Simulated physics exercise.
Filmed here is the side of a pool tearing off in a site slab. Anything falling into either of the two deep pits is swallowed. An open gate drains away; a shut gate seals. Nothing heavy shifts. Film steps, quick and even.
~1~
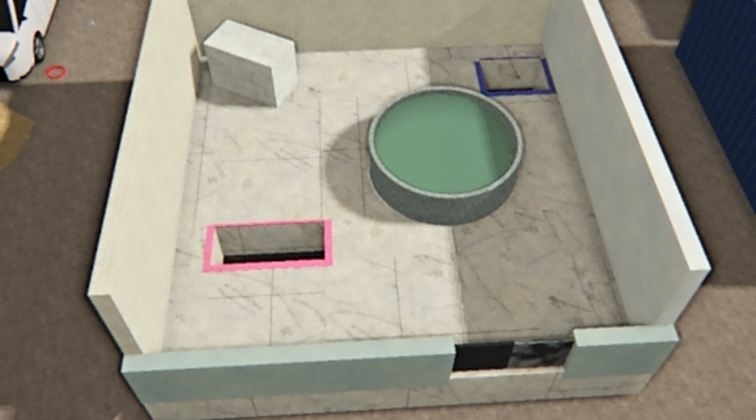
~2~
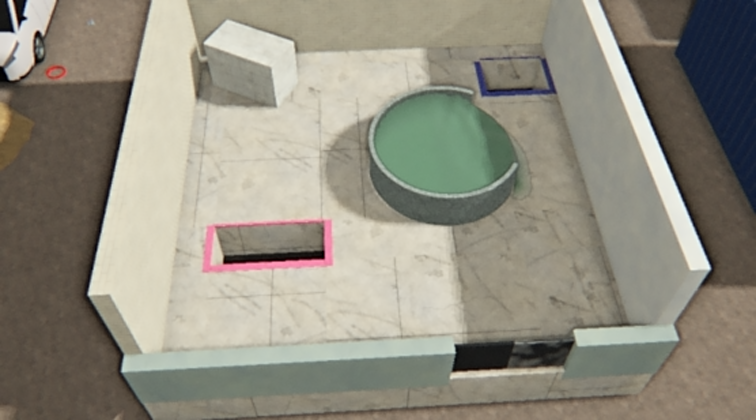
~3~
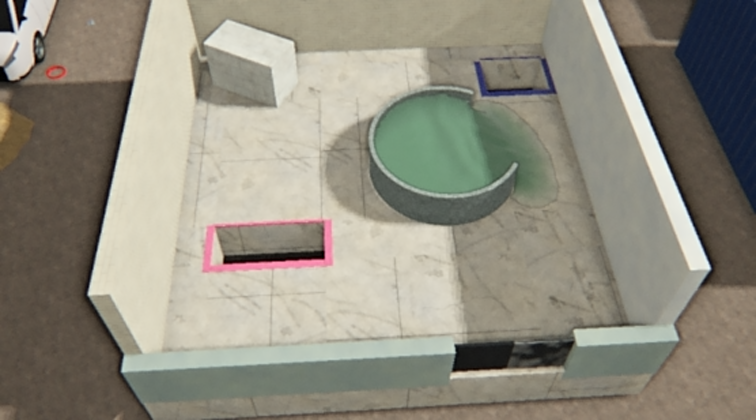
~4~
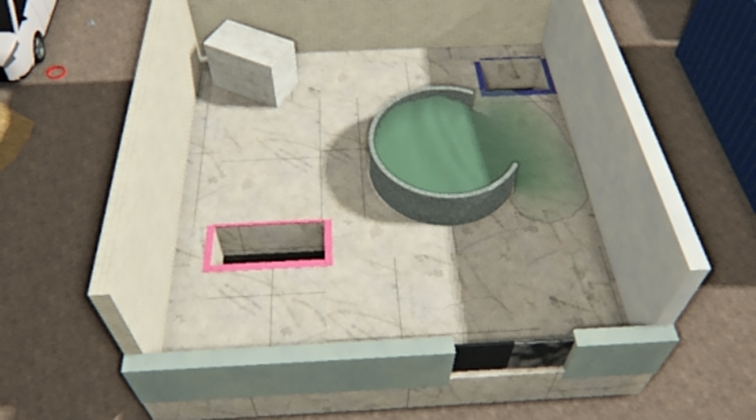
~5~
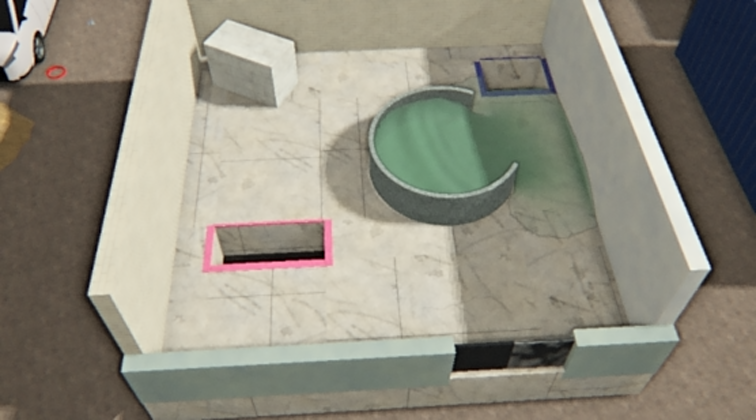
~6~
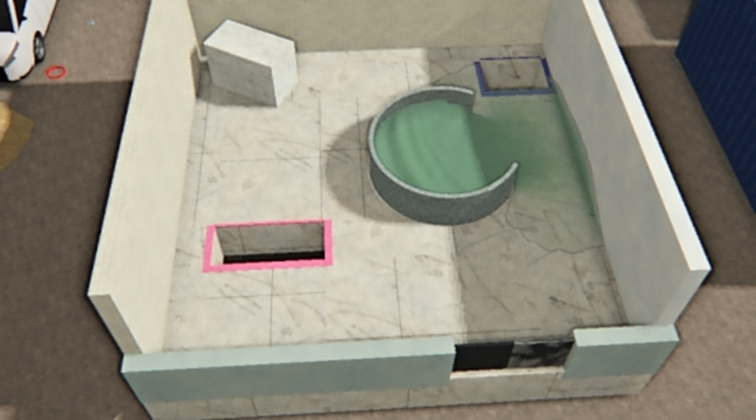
Green water pours through a gap that opens in the right side of a round grey-walled pool on a walled slab, then spreads across the darker floor to the right-hand wall and toward the viewer.
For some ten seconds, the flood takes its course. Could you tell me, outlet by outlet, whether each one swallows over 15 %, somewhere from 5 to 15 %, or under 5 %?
At the end, I'd say the gate drains very little - not reaching five per cent, I'd say the blue pit drains a lot - upwards of fifteen per cent, I'd say the pink pit drains a fair bit - five to fifteen per cent.
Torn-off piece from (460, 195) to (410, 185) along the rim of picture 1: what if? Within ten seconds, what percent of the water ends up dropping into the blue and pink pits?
Blue 6 %, pink 20 %.
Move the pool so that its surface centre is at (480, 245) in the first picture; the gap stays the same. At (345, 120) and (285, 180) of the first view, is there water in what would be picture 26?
I'd say the first one's left untouched and the second one's left untouched.
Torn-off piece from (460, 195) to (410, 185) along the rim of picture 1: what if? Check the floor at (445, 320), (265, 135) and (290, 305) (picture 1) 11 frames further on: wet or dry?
The first would be drenched, the second still unwetted and the third drenched.
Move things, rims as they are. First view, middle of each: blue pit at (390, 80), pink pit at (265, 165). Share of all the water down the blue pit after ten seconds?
Share for blue, in per cent: 30.
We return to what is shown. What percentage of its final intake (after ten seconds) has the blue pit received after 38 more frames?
About 90 %.
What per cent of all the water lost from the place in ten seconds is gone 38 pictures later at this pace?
By my reckoning, 80 %.
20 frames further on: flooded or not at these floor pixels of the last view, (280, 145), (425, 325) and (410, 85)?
Taking them as listed, I'd call them high and dry, soaked through and high and dry.
A moment on, water covers 15 % of the floor; the gate 0 %, the blue pit 6 %, the pink pit 0 %.
Next, water covers 25 % of the floor; the gate 0 %, the blue pit 16 %, the pink pit 0 %.
Then, water covers 35 % of the floor; the gate 0 %, the blue pit 30 %, the pink pit 0 %.
Later, water covers 55 % of the floor; the gate 0 %, the blue pit 41 %, the pink pit 1 %.
In the end, water covers 65 % of the floor; the gate 0 %, the blue pit 47 %, the pink pit 7 %.
